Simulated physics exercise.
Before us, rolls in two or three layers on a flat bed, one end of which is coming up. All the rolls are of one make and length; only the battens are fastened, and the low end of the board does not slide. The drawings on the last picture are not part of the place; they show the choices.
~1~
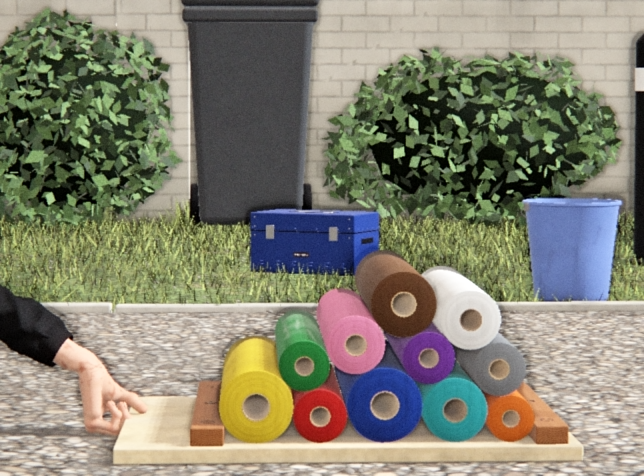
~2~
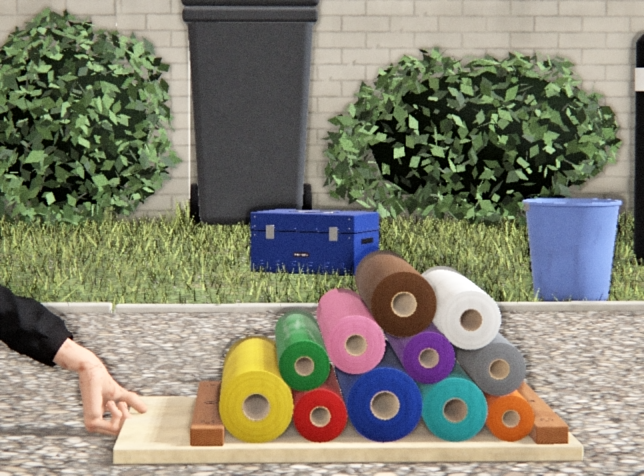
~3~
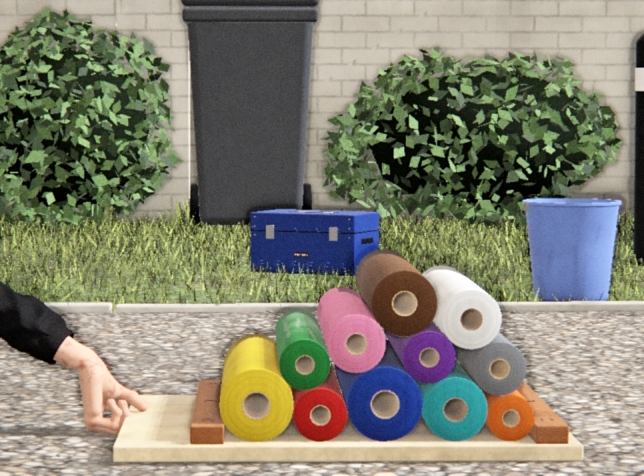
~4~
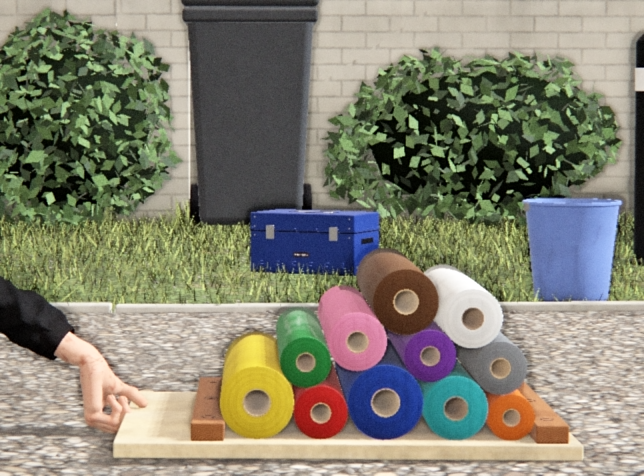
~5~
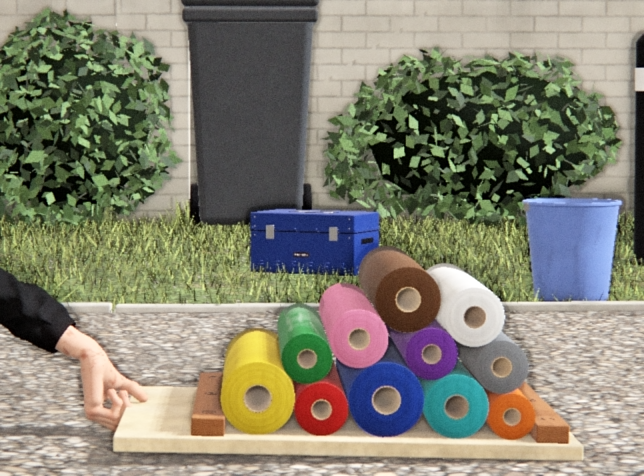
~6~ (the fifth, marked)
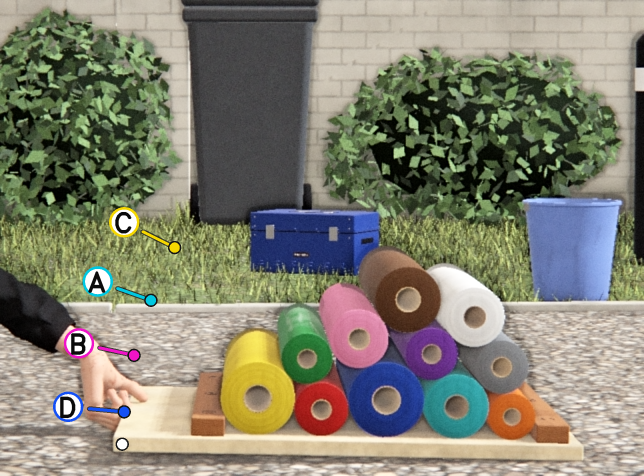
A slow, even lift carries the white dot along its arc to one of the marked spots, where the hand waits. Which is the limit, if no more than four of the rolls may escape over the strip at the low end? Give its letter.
No higher than A.
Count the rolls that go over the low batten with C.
It comes to five.
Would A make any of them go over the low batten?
Yes, at A.
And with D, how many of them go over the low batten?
With D, none.
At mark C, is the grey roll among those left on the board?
No, with C.
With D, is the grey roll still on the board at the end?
Yes.
On the copy, A at (151, 300); B at (134, 356); C at (175, 248); D at (124, 412); the white dot at (122, 444).
On A. First, board at 14°.
Then, board at 20°.
Finally, board at 20°, two over the low batten (grey, white).
By contrast, B two over the low batten (grey, white); C five over the low batten; D none over the low batten.
